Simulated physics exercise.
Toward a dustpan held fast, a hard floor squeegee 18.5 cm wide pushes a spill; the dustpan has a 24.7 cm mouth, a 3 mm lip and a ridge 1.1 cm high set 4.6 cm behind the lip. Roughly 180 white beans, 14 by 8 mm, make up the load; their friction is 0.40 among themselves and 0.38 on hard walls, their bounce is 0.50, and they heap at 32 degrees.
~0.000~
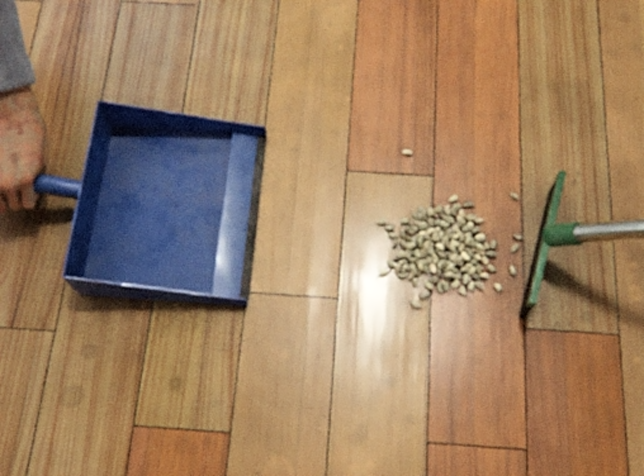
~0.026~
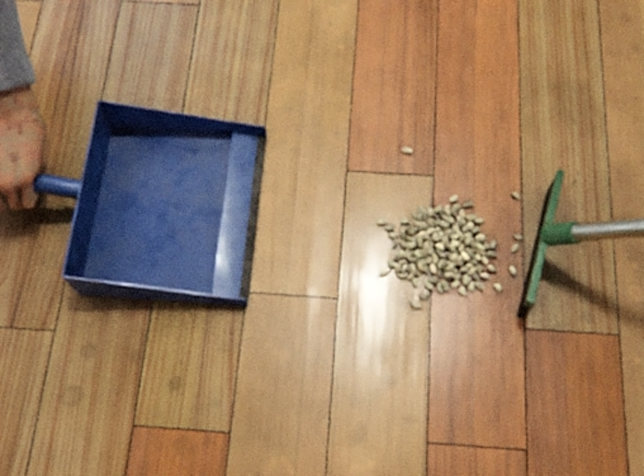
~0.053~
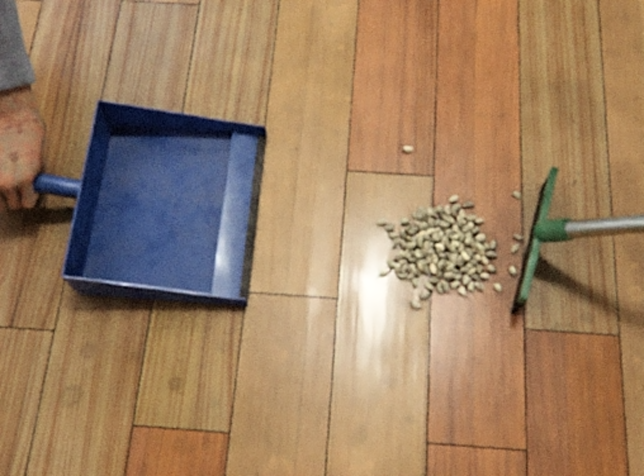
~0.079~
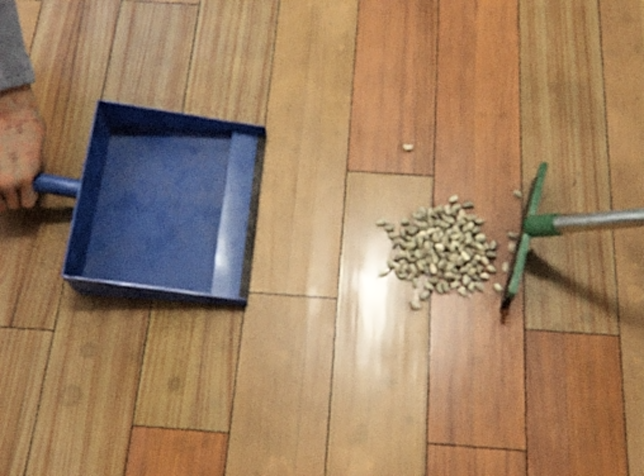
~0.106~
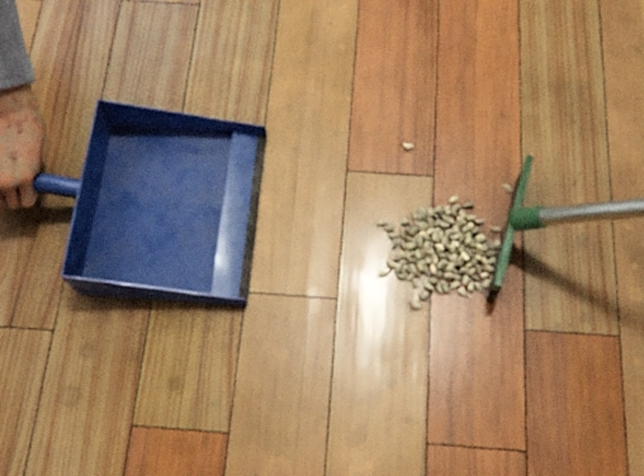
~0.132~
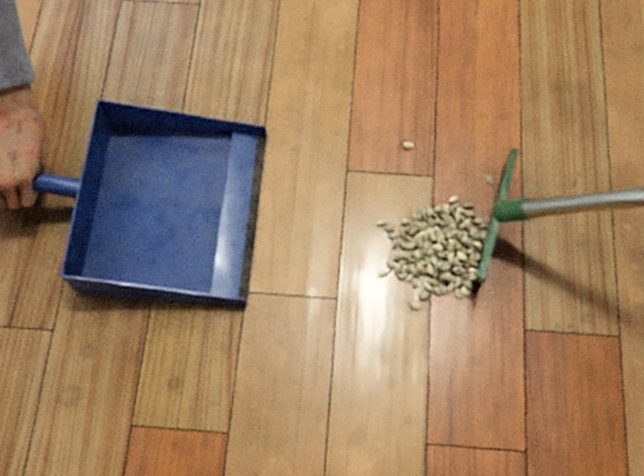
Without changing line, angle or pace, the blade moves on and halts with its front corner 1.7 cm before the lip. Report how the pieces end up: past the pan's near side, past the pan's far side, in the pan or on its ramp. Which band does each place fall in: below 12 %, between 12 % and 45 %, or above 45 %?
Past the pan's near side: I predict a minor share of the load. Past the pan's far side: I predict a mid-range share of the load. In the pan or on its ramp: I predict a mid-range share of the load.
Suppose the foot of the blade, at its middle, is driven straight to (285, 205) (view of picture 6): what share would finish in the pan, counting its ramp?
Close to 35 in a hundred.
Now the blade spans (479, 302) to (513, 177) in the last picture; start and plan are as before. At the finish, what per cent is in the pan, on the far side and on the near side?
Pan: 25, far side: 5, near side: 5.
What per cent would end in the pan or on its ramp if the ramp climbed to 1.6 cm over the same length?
Close to 15 per cent then.
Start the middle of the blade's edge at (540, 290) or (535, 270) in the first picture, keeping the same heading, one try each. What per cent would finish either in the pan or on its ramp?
About 20 and 20 per cent.
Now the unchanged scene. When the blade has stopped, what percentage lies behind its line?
Roughly 40 percent of it.
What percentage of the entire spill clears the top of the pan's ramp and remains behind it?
Something like 0 per cent of the whole.
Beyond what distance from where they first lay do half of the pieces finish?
Roughly 26 cm.
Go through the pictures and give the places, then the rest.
Blade from (531, 303) to (560, 177), moved 0.0 cm, 0 of the pieces shifted so far; middle of the pieces at (440, 246); pan at (162, 211), in the first picture.
Blade from (529, 302) to (559, 176), moved 0.3 cm, 0 of the pieces shifted so far; middle of the pieces at (440, 246), in the second picture.
Blade from (522, 299) to (552, 174), moved 1.2 cm, 2 of the pieces shifted so far; middle of the pieces at (440, 246), in the third picture.
Blade from (512, 294) to (542, 169), moved 2.6 cm, 5 of the pieces shifted so far; middle of the pieces at (440, 246), in the fourth picture.
Blade from (496, 286) to (528, 162), moved 4.6 cm, 7 of the pieces shifted so far; middle of the pieces at (440, 246), in the fifth picture.
Blade from (480, 278) to (513, 155), moved 6.8 cm, 76 of the pieces shifted so far; middle of the pieces at (437, 246); pan at (161, 211). The blade's pace is about 0.83 m/s, heading 26 degrees away from the viewer's side, in the sixth picture.
After 0.32 s, middle of the blade 17 cm from the lip; 0 % over the lip, far side 5 %, near side 0 %.
Then, at 0.44 s, middle of the blade 8 cm from the lip; 0 % over the lip, far side 10 %, near side 5 %.
After 0.69 s, middle of the blade 4 cm from the lip; 15 % over the lip, far side 25 %, near side 5 %.
In the end, at 2.8 s, near side 5 %, far side 25 %, pan 15 %, in front of the lip or behind the blade 55 %.
